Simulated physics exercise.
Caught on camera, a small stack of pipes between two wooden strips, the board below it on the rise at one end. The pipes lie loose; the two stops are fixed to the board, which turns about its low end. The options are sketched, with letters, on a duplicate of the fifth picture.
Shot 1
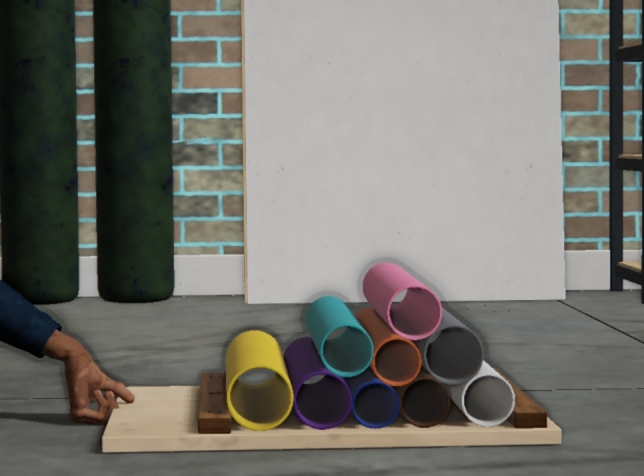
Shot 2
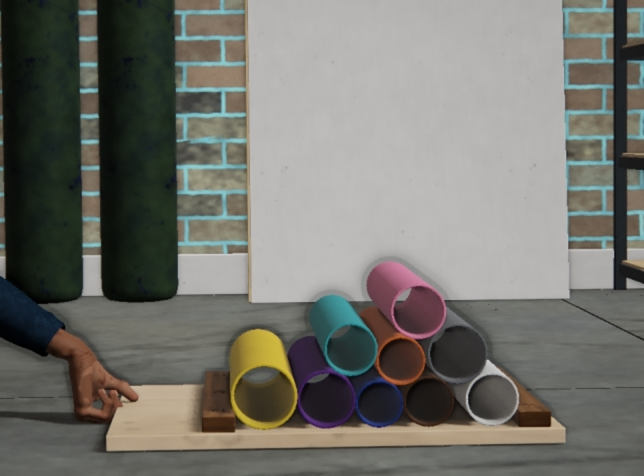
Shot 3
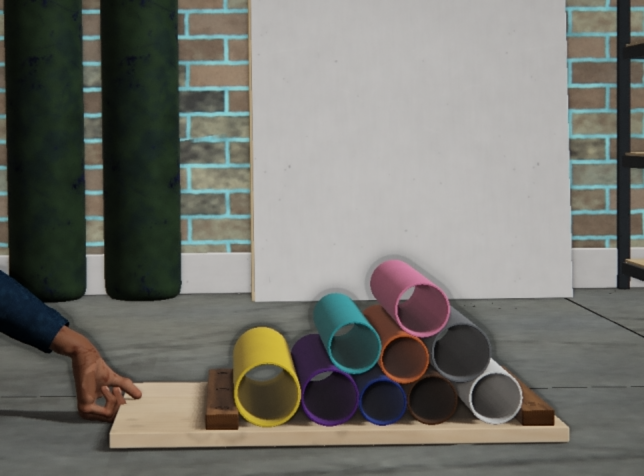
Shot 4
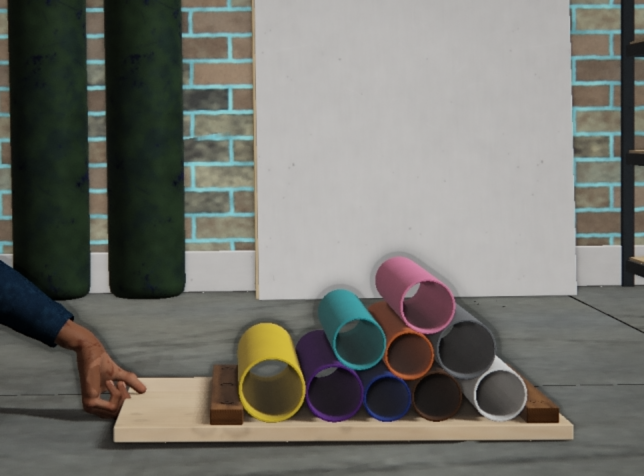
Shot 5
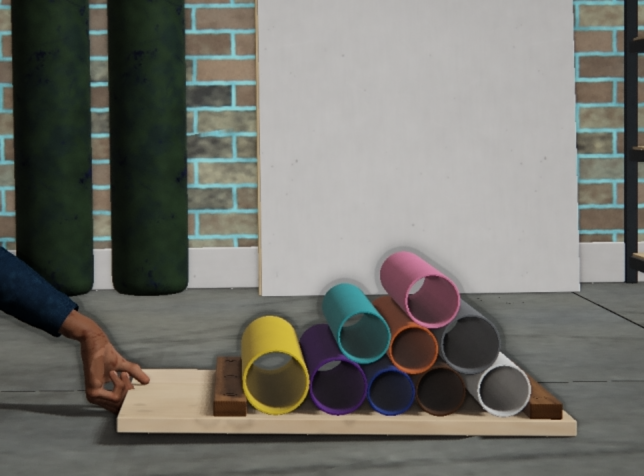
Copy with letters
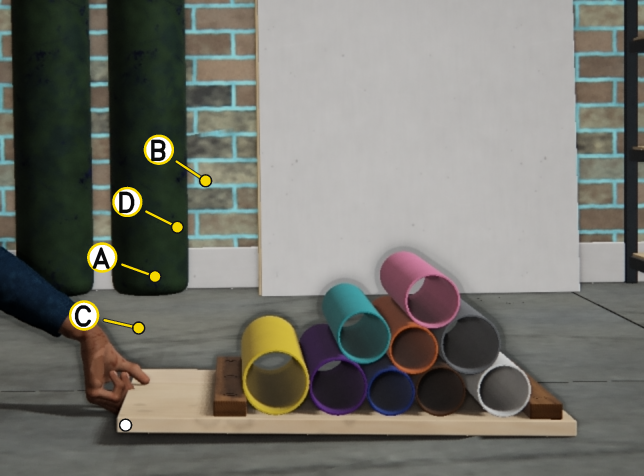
At the start, a hand at the left holds the end of a wooden board carrying a stack of colourful pipes between two wooden strips, the pink one on top. The hand then raises that left end very slightly while the whole view drifts a little, and the pipes keep their places in the stack.
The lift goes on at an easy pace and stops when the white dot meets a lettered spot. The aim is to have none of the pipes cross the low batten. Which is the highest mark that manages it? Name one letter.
Lift it to C and no more.
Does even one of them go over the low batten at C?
No.
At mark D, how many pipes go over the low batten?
With D, four.
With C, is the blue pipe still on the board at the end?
Yes.
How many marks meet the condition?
One of them.
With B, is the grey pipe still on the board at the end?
The grey pipe: No.
On the marked copy, A at (155, 277); B at (205, 181); C at (139, 328); D at (178, 227); the white dot at (126, 425).
With C. Early on, board at 12°.
Further on, board at 14°.
At the end, board at 14°, none over the low batten.
As for the rest, A four over the low batten (orange, grey, turquoise, pink); B four over the low batten (orange, grey, turquoise, pink); D four over the low batten (orange, grey, turquoise, pink).
